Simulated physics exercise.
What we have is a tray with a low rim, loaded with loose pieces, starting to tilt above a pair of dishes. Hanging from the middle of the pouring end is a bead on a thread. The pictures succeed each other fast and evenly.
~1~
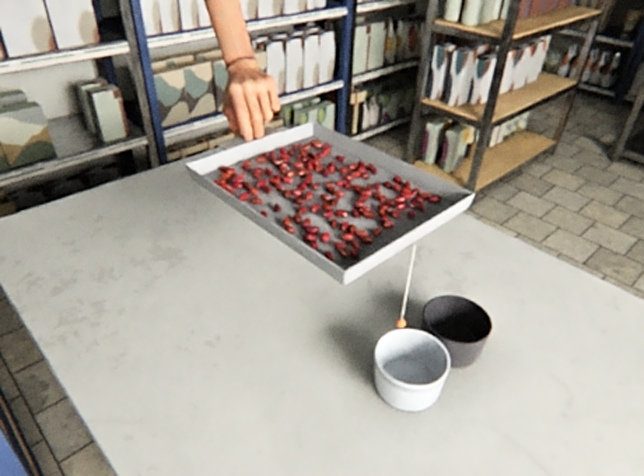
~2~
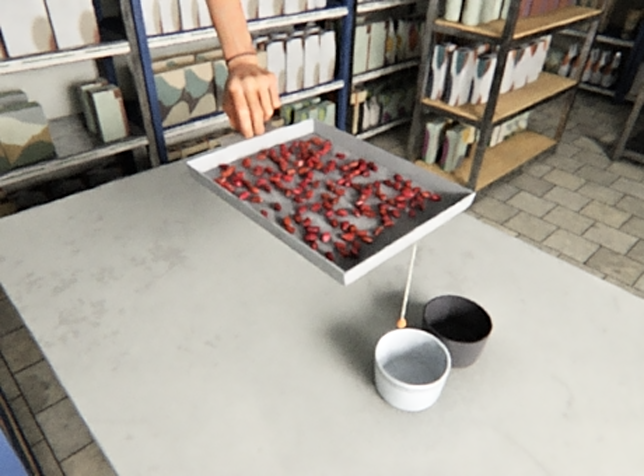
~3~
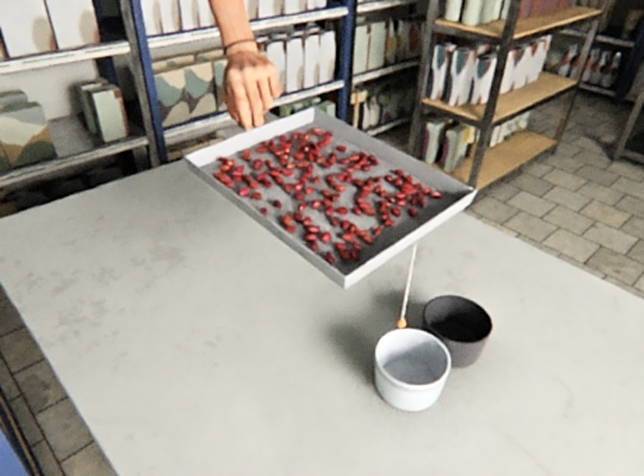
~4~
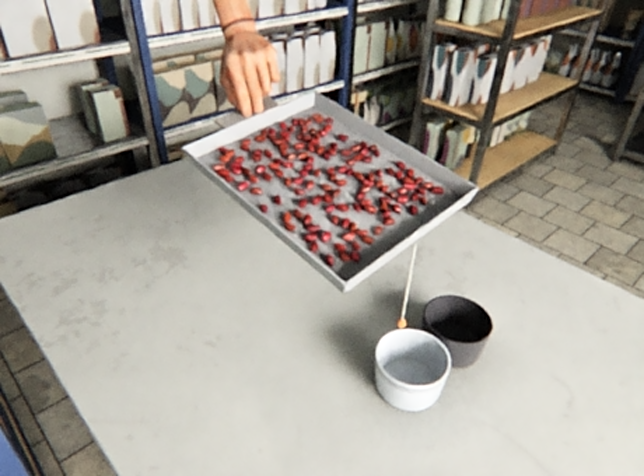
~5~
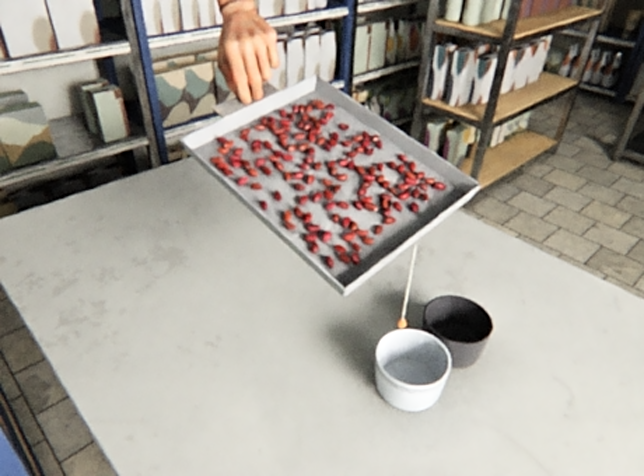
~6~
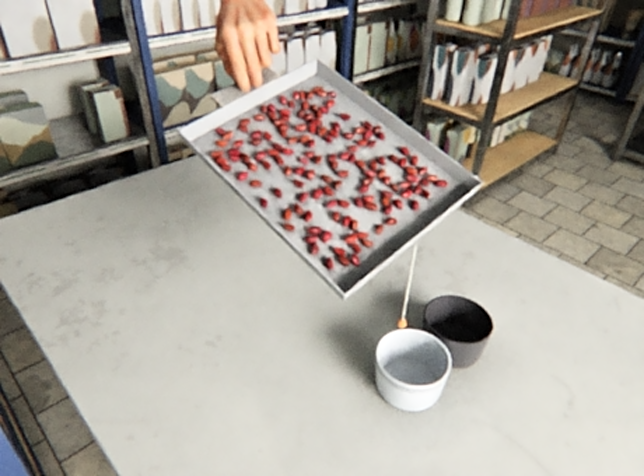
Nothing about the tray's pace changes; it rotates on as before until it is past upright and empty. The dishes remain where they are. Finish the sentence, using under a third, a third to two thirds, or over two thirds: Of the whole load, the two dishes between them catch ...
... under a third of it.
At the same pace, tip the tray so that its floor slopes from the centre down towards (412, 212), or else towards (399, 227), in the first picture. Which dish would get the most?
For the first try I'd say the dish over on the right, and for the second, the dish over on the right.
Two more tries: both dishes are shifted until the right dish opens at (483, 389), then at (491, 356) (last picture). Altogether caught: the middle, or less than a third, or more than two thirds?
Position 1 - under a third; position 2 - under a third.
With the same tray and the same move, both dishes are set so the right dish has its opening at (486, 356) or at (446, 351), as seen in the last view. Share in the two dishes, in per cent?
Roughly 0 per cent, and 10 per cent.
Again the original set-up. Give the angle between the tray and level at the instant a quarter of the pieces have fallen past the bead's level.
Near 85 degrees.
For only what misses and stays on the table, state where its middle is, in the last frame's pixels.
Around (335, 406).
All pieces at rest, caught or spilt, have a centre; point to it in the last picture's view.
Once nothing moves, the middle sits near (336, 407).
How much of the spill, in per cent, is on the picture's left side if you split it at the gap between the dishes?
Left share: Some 90 per cent.
Just after the last frame, tray tipped steeply; almost all on the tray; about a tenth in the air.
A moment on, tray tipped past a quarter turn; about a tenth on the tray; just a few in the left dish; the larger part outside both; about a tenth in the air.
Further on, tray tipped past a quarter turn; just a few in the left dish; almost all outside both.
When it is over, tray tipped past a quarter turn; just a few in the left dish; not one in the right dish; almost all outside both.
